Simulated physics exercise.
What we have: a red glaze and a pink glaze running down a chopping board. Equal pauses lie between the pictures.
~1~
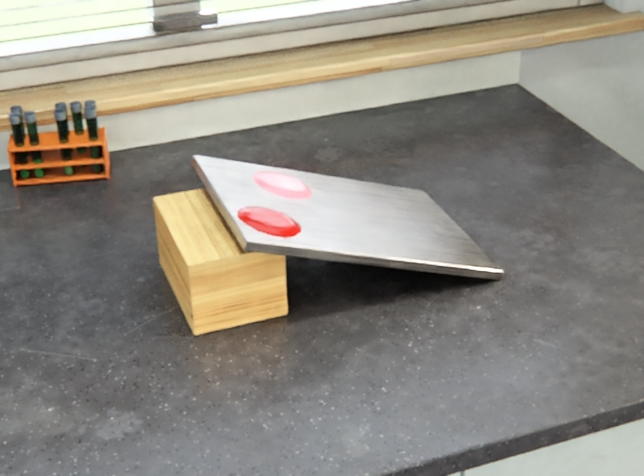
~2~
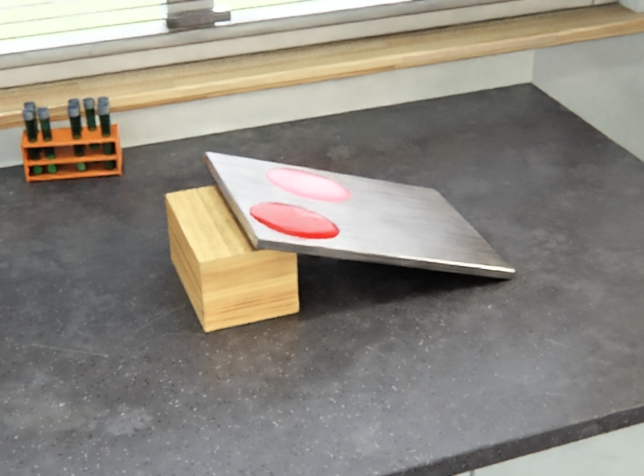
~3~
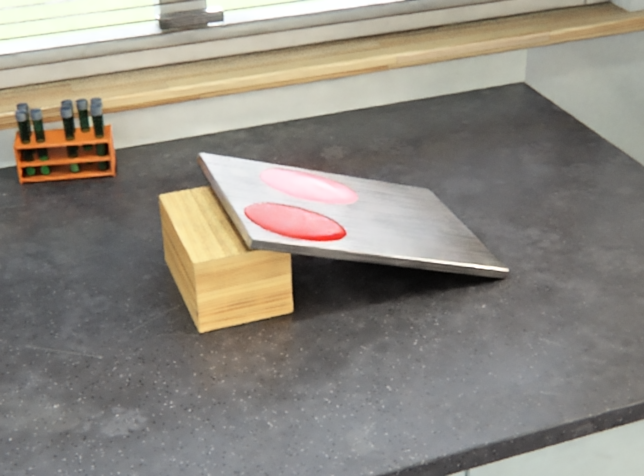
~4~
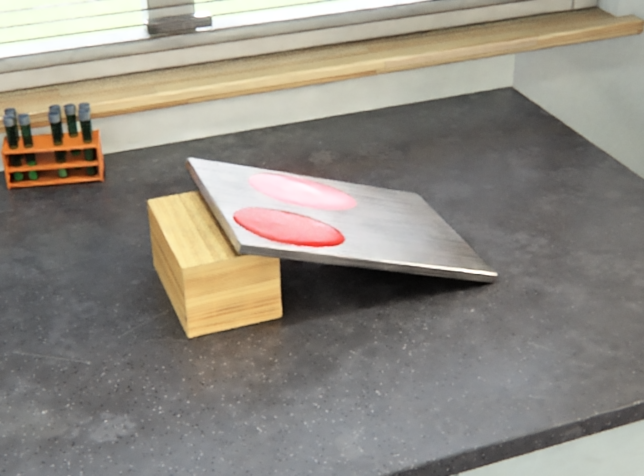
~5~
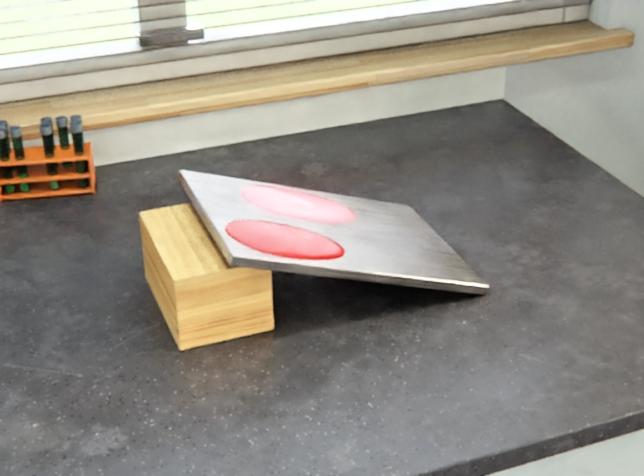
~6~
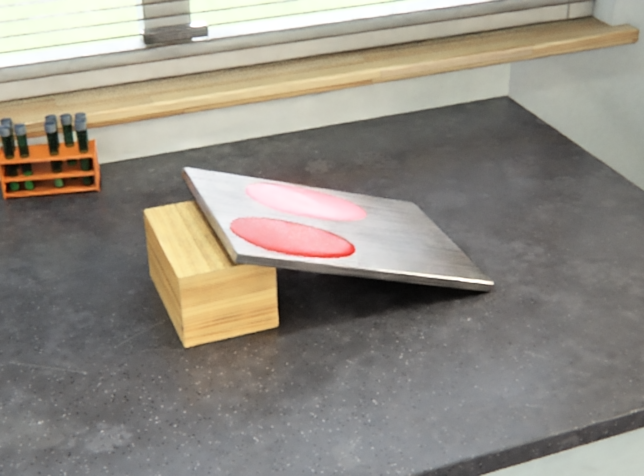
A red blob and a pink blob spread slowly down a tilted board propped on a wooden block, stretching quickly at first and then only slightly, while the view shifted a little around them.
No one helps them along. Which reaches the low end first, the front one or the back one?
The back one gets there first.
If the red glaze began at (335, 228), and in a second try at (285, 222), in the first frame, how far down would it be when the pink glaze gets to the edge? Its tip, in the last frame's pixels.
At about (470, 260), and at (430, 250).
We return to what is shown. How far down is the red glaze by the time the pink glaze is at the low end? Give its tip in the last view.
Around (418, 253).
Soon after, the red glaze is three quarters of the way down; the pink glaze is three quarters of the way down.
Later, the red glaze is three quarters of the way down; the pink glaze is close to the edge.
In the end, the red glaze is three quarters of the way down; the pink glaze is at the low edge.
